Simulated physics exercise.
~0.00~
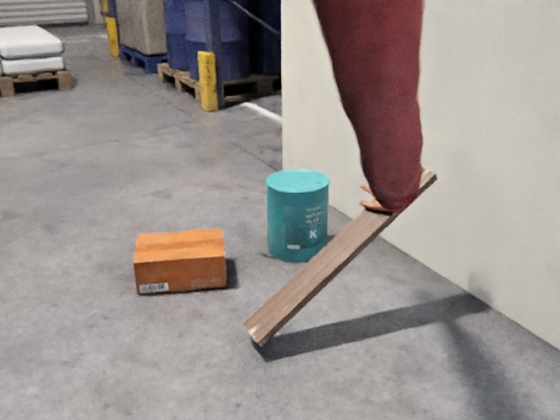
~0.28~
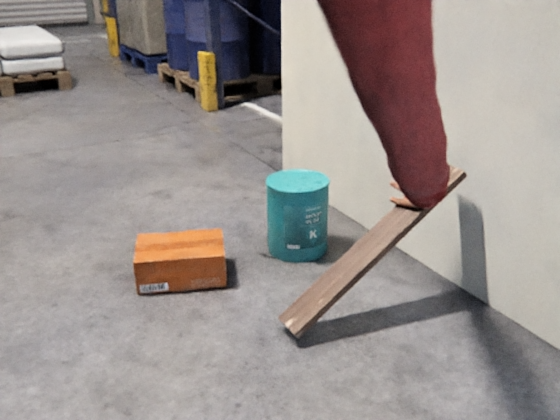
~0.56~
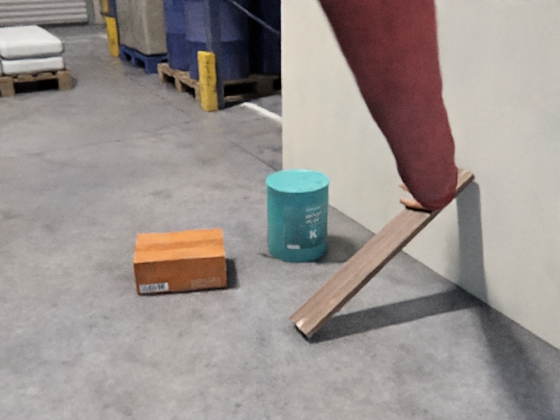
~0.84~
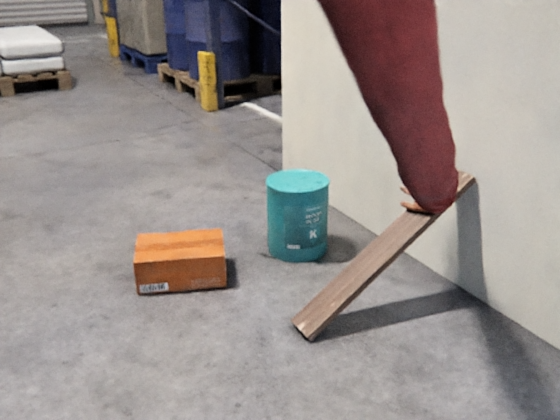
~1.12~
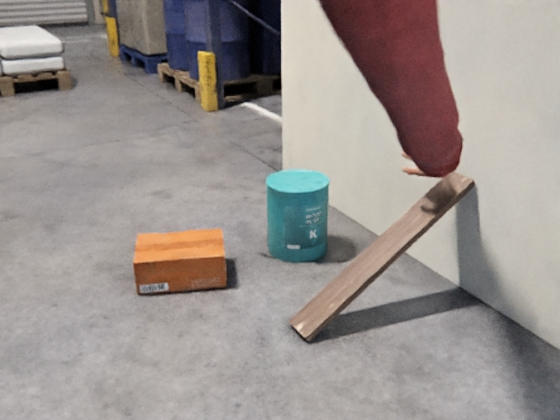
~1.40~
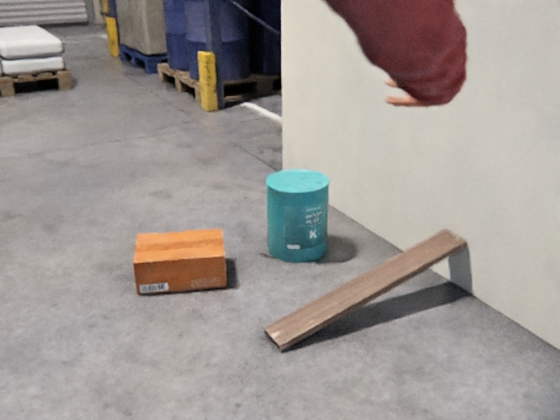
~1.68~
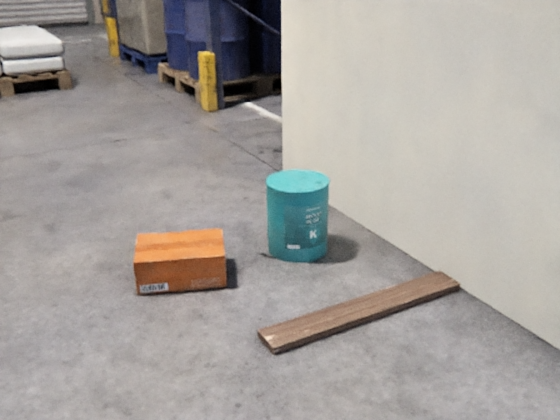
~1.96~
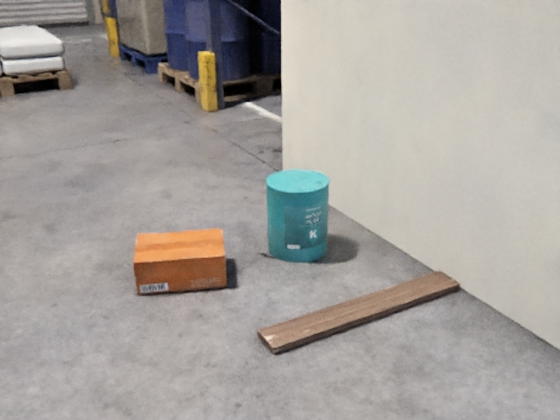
Brown plank leaned against a pale wall by a hand, then released, sliding down to lie flat beside a turquoise pail.
